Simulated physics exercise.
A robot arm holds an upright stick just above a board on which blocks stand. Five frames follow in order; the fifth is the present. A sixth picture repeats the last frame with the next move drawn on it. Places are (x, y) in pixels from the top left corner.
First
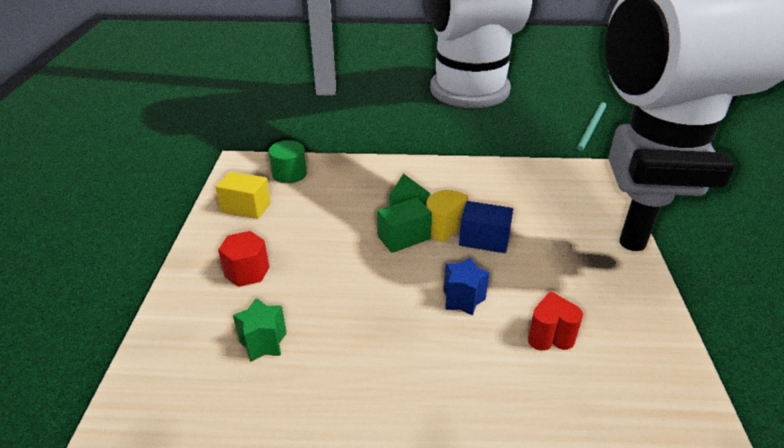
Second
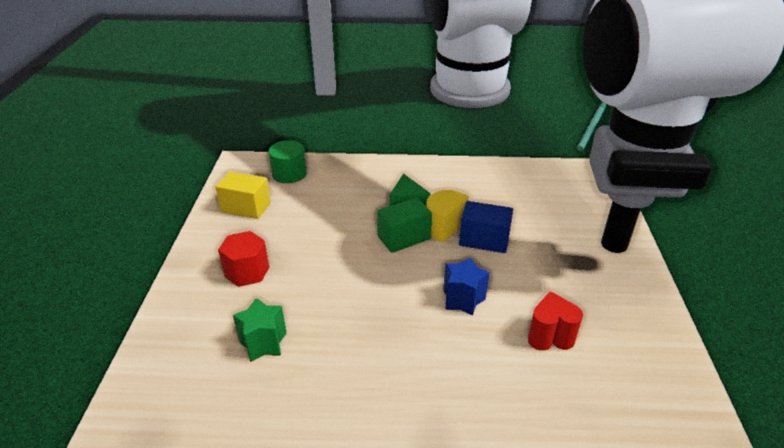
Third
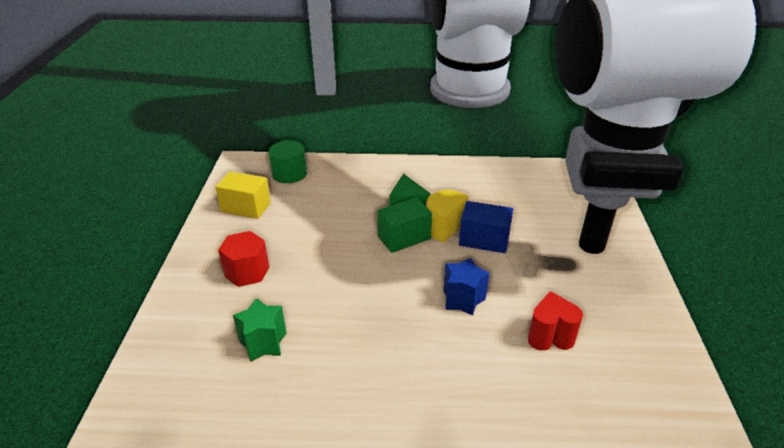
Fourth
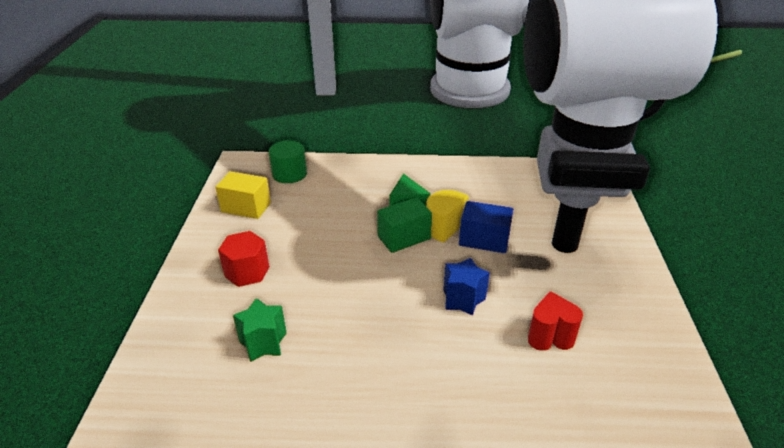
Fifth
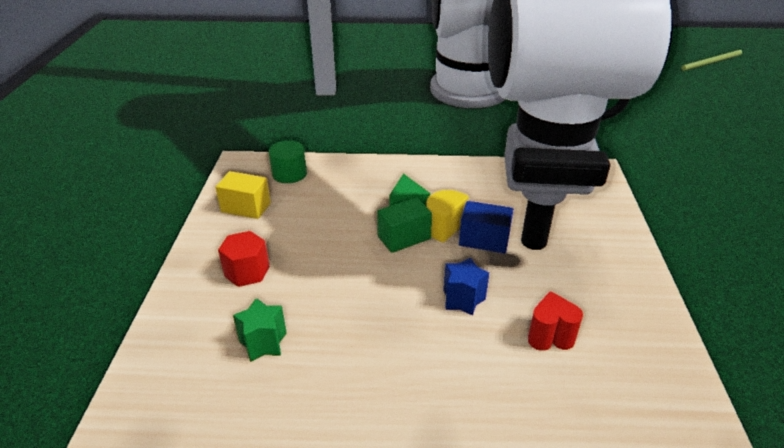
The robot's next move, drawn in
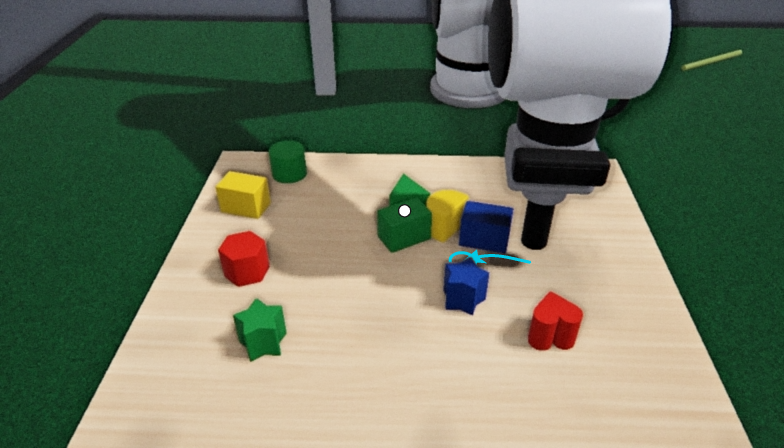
Robot arm moving its upright black stick steadily left above a wooden board, while the scattered coloured blocks stay still.
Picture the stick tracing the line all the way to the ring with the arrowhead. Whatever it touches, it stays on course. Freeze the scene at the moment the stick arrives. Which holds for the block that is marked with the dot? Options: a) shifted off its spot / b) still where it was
Choice b: Still where it was.
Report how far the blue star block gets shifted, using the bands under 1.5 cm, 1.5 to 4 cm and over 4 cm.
Short, under 1.5 cm.
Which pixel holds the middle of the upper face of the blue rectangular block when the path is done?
Its top face will be centred at roughly (458, 210).
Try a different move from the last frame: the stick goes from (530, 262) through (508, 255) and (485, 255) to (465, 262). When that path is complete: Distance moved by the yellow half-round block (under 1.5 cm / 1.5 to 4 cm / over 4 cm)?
By the end of the path, it will have gone between 1.5 and 4 cm.
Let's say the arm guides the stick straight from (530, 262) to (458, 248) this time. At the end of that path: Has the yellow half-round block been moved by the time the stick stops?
Short answer: Yes.
The line goes from (530, 262) via (507, 257) and (484, 256), ending at (463, 261); the dot is on the green rectangular block.
On the path given first. Halfway along, stick at (498, 236); green triangular piece at (401, 184); yellow half-round block at (440, 194); blue rectangular block at (473, 207), turned 15° clockwise.
At the end, stick at (465, 241); green rectangular block unmoved; green triangular piece at (400, 181), turned 30° anticlockwise; yellow half-round block at (434, 189), turned 15° clockwise; blue star block unmoved; blue rectangular block at (458, 210), turned 50° clockwise.
